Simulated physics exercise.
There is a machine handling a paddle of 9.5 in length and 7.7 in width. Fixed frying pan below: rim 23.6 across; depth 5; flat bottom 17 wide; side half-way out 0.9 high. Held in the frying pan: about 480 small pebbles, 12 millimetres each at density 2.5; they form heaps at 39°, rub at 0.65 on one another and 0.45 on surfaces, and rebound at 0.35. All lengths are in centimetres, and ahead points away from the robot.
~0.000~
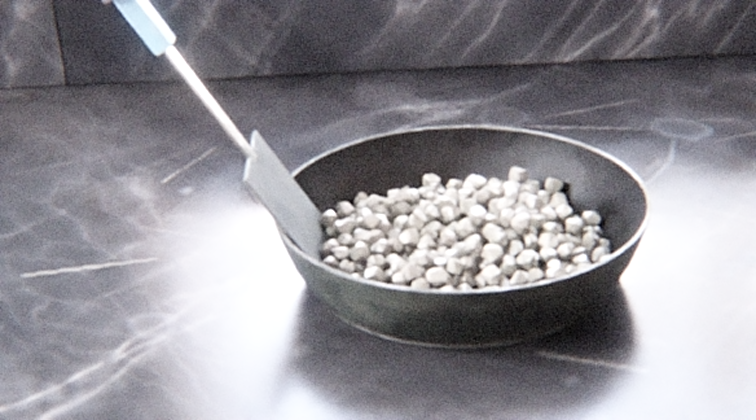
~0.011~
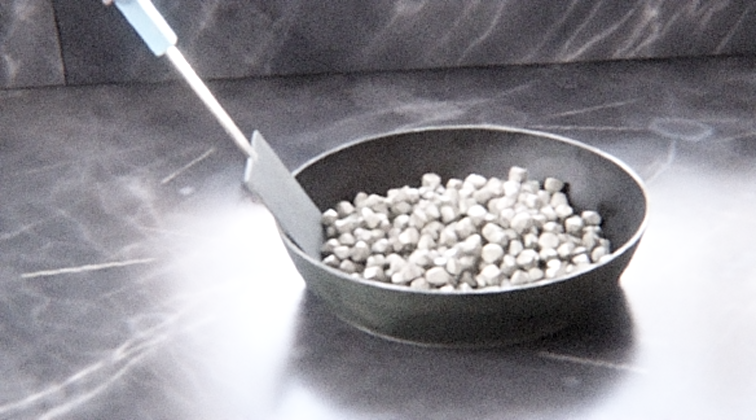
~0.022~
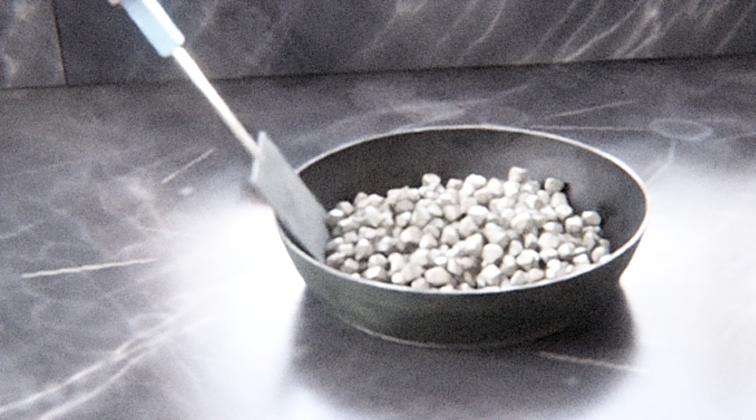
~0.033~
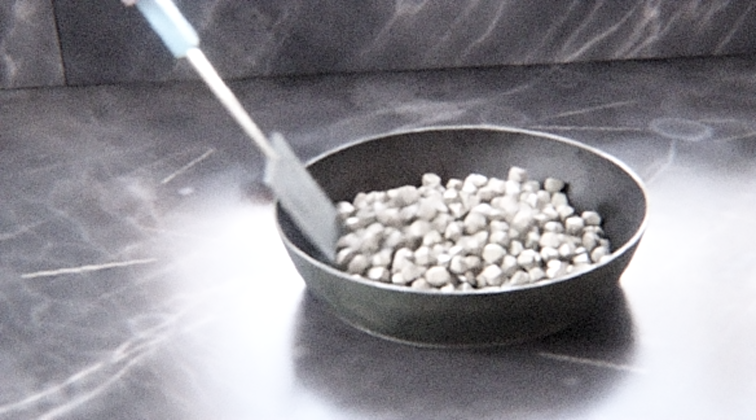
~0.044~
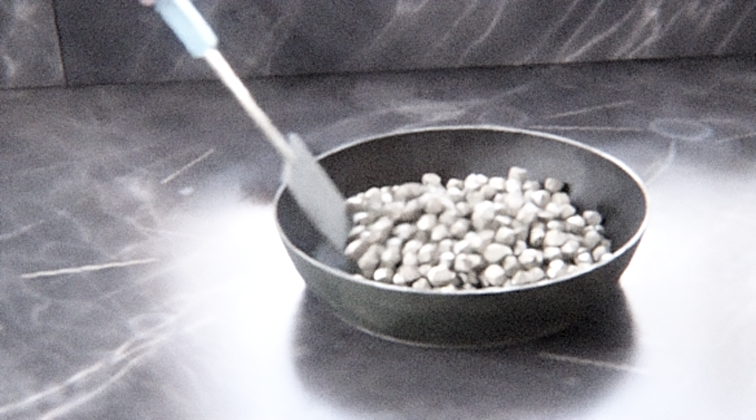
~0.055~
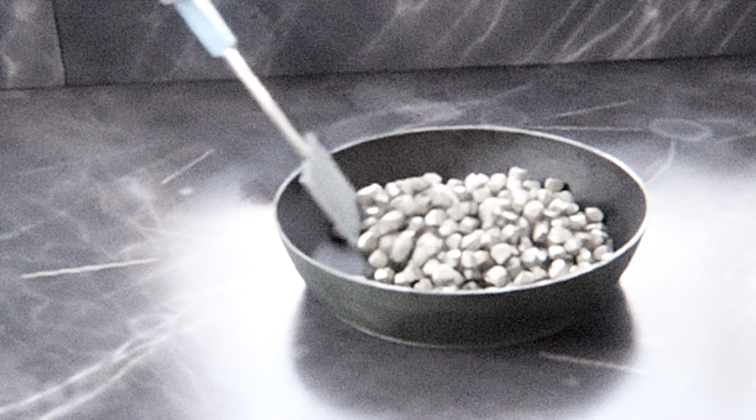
A flat grey paddle with a light blue handle rests at the left edge of a dark frying pan filled with small pale pebbles on a marbled surface. It stays nearly still at first, then slides right, pushing the nearest pebbles inward and baring part of the pan's left side.
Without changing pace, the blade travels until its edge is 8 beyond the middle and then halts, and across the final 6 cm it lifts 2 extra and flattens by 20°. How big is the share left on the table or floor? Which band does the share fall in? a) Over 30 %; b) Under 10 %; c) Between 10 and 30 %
c.
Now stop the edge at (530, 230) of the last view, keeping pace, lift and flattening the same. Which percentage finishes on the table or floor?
Something close to 5 in a hundred.
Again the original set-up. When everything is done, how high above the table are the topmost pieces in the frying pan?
Roughly 6.5 centimetres.
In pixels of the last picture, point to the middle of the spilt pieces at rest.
Resting centre: About (728, 265).
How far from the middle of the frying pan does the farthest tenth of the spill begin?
It comes to about 30 cm.
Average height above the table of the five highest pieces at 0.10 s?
I'd say close to 6 cm on average.
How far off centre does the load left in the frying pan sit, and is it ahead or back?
Ahead of centre, roughly 4.0 centimetres.
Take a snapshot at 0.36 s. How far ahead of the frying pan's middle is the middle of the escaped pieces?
It comes to near 14 cm ahead of the middle.
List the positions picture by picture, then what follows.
The first picture shows paddle top edge at (250, 154), sloping 59°; upper third of the load around (453, 236), from x 325 to 610, top at y 175; 475 in the frying pan.
The second picture shows paddle top edge at (251, 155), sloping 59°; upper third of the load around (453, 236), from x 325 to 610, top at y 175.
The third picture shows paddle top edge at (257, 155), sloping 59°; upper third of the load around (452, 234), from x 325 to 610, top at y 175.
The fourth picture shows paddle top edge at (271, 156), sloping 59°; upper third of the load around (455, 231), from x 325 to 610, top at y 175.
The fifth picture shows paddle top edge at (289, 156), sloping 59°; upper third of the load around (455, 227), from x 325 to 610, top at y 175.
The sixth picture shows paddle top edge at (307, 156), sloping 59°; upper third of the load around (455, 224), from x 325 to 610, top at y 175; 475 in the frying pan.
By 0.10 s, sloping 59°, highest piece 7 above the table; 475 in the frying pan.
By 0.14 s, sloping 53°, highest piece 8 above the table; 475 in the frying pan.
By 0.36 s, sloping 39°, highest piece 11 above the table; 382 in the frying pan, 57 on the table or floor, 36 on the blade or in flight.
By 1.41 s, sloping 39°, highest piece 6 above the table; 381 in the frying pan, 94 on the table or floor.
Final count, 381 in the frying pan, 94 on the table or floor. That is 20 % on the table or floor.
